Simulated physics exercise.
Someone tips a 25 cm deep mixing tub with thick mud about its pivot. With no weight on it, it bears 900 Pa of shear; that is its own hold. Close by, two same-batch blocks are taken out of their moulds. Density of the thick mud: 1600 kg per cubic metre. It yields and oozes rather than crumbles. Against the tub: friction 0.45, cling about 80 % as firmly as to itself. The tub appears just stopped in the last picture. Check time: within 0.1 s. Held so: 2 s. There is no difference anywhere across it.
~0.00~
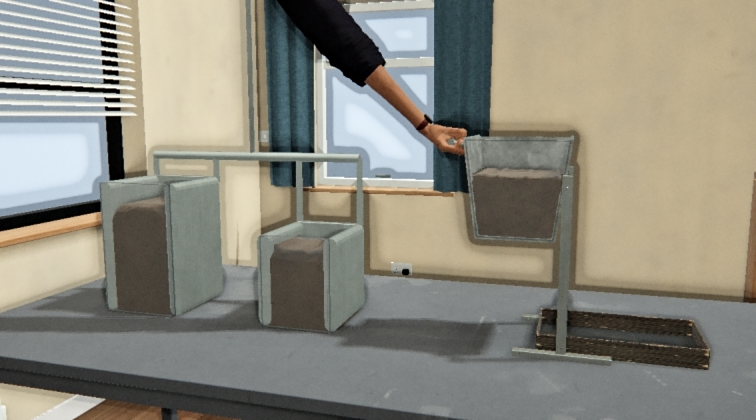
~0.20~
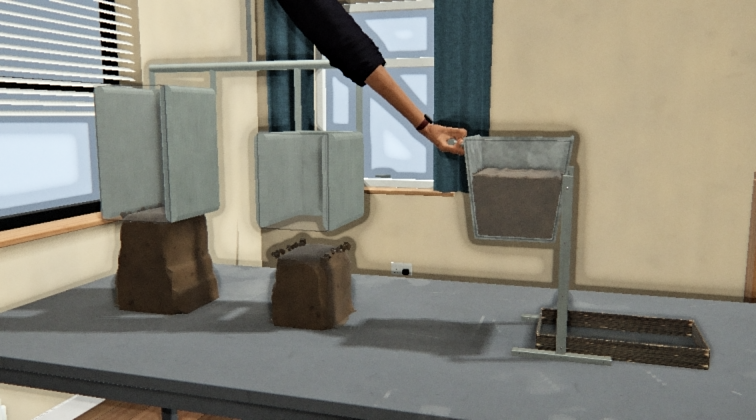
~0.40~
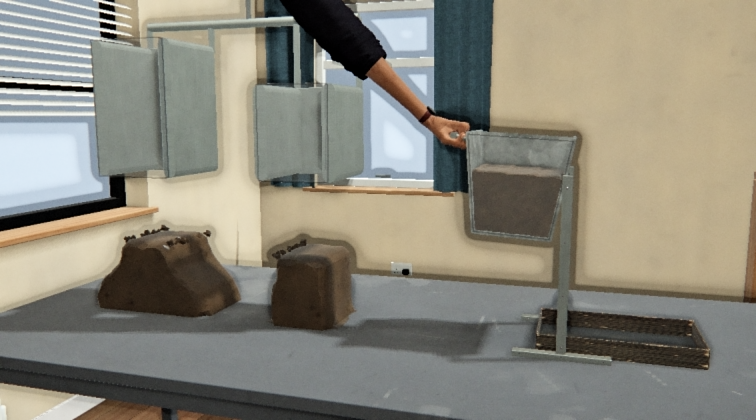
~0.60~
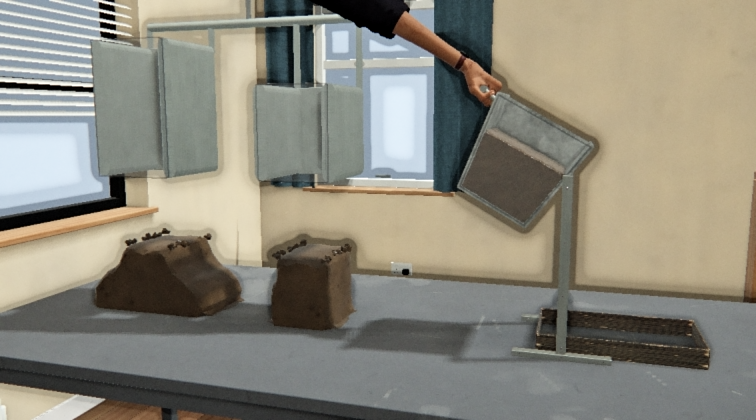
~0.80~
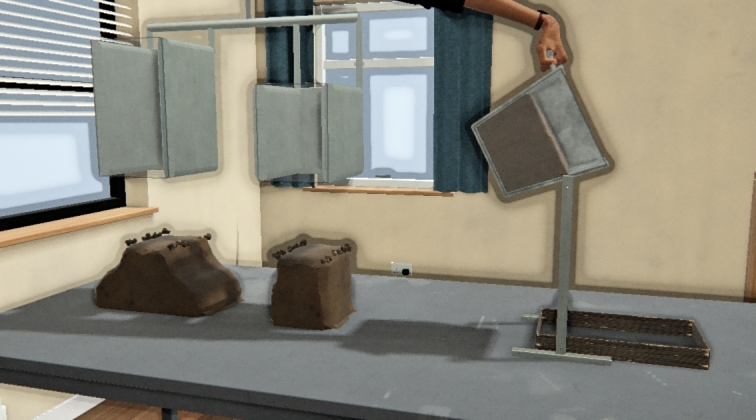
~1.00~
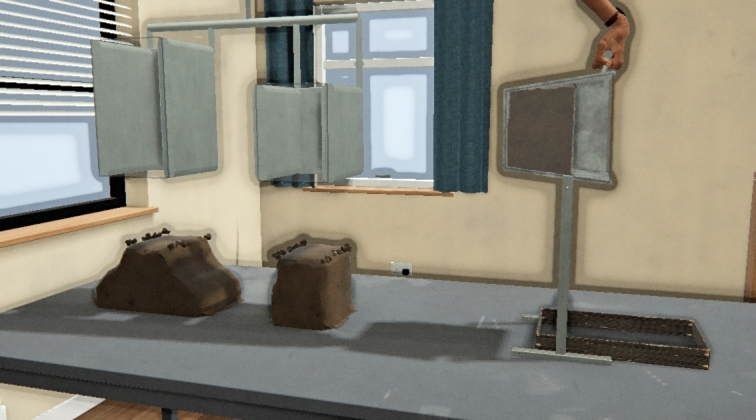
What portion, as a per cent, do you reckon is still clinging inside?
I reckon close to 100 % is still clinging.
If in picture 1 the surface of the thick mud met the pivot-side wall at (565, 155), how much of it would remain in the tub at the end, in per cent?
Then about 80 %.
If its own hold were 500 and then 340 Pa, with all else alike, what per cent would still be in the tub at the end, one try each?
First 60 %, second 50 %.
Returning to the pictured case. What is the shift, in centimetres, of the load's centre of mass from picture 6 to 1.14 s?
Roughly 1 cm.
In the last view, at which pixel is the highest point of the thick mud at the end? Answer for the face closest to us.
(537, 103).
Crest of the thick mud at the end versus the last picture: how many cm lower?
4 cm.
After 1.14 s, the tub is at 89 degrees and holds 100 %.
After 1.31 s, the tub is at 89 degrees and holds 100 %.
After 1.48 s, the tub is at 89 degrees and holds 100 %.
After 1.65 s, the tub is at 89 degrees and holds 100 %.
After 3.00 s, at the end, the tub is at 89 degrees and holds 100 %.
